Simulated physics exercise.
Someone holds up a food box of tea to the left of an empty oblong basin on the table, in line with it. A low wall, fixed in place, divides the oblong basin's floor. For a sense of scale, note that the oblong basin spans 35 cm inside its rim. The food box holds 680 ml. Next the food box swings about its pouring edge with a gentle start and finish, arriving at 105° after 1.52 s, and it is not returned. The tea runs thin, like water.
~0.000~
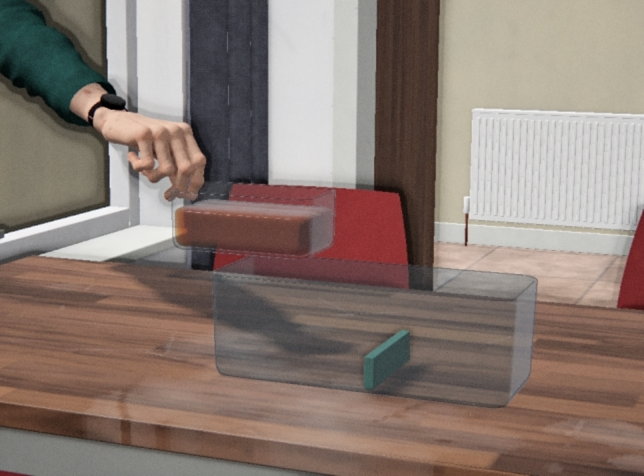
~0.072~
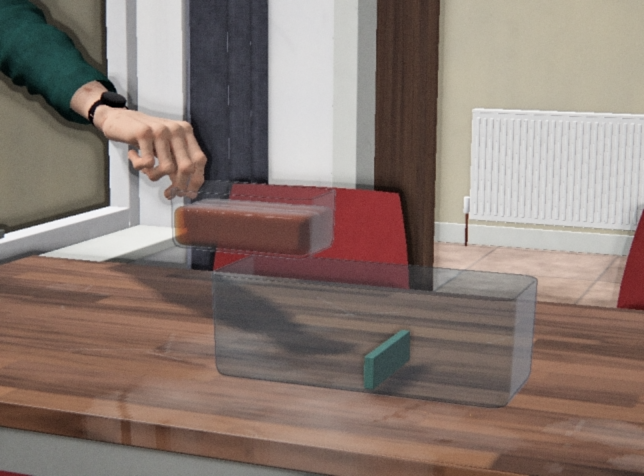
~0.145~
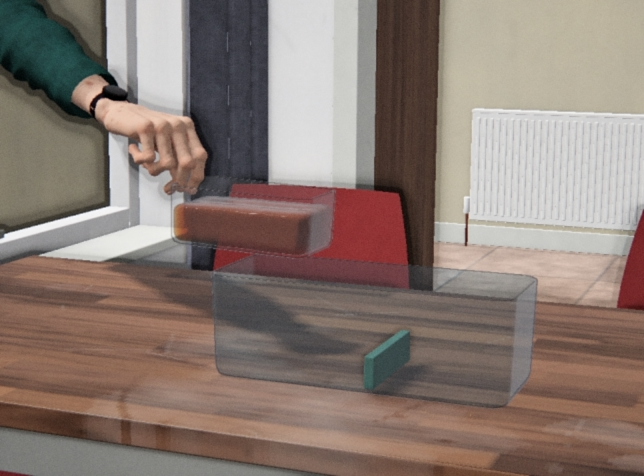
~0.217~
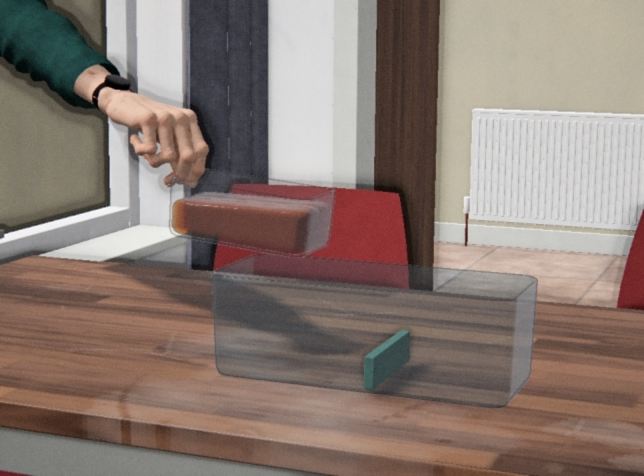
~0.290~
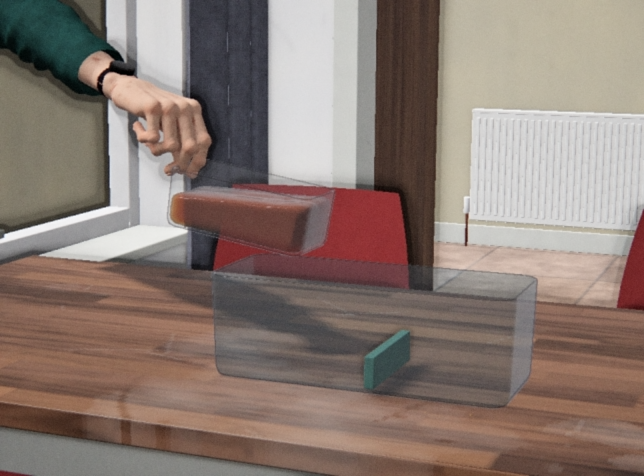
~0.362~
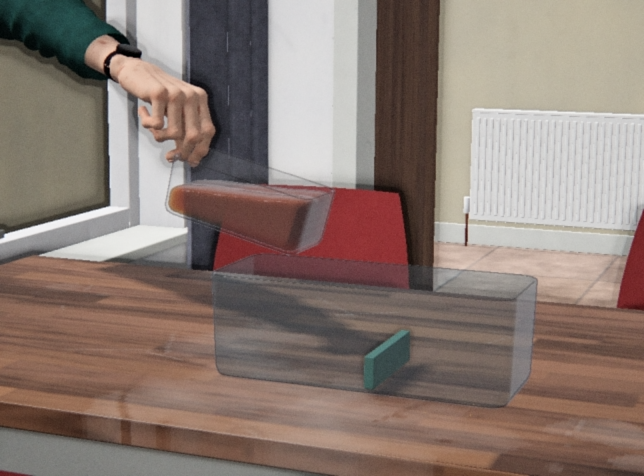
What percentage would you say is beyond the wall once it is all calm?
I would put it at about 64 per cent.
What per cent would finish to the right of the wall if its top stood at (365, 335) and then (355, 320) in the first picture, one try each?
First try about 90 %, second try about 95 %.
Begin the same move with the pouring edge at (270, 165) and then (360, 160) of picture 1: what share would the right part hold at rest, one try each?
Result: 10 per cent, then 90 per cent.
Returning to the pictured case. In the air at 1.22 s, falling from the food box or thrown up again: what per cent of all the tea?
Near 7 in a hundred.
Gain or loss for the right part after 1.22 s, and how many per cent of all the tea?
A gain, roughly 2.
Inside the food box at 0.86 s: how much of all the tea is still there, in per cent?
Around 38 in a hundred.
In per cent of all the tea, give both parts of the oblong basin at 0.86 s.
Left side near 9, right side near 16.
By 0.86 s the tilt is 63° and 39 per cent is still to pour, 9 is left of the wall and 16 right of it.
By 1.22 s the tilt is 95° and 8 per cent is still to pour, 21 is left of the wall and 62 right of it.
By 1.61 s the tilt is 105° and 0 per cent is still to pour, 33 is left of the wall and 63 right of it.
By 2.02 s the tilt is 105° and 0 per cent is still to pour, 34 is left of the wall and 64 right of it.
At rest 34 per cent lies left of the wall, 64 right of it and 2 outside.
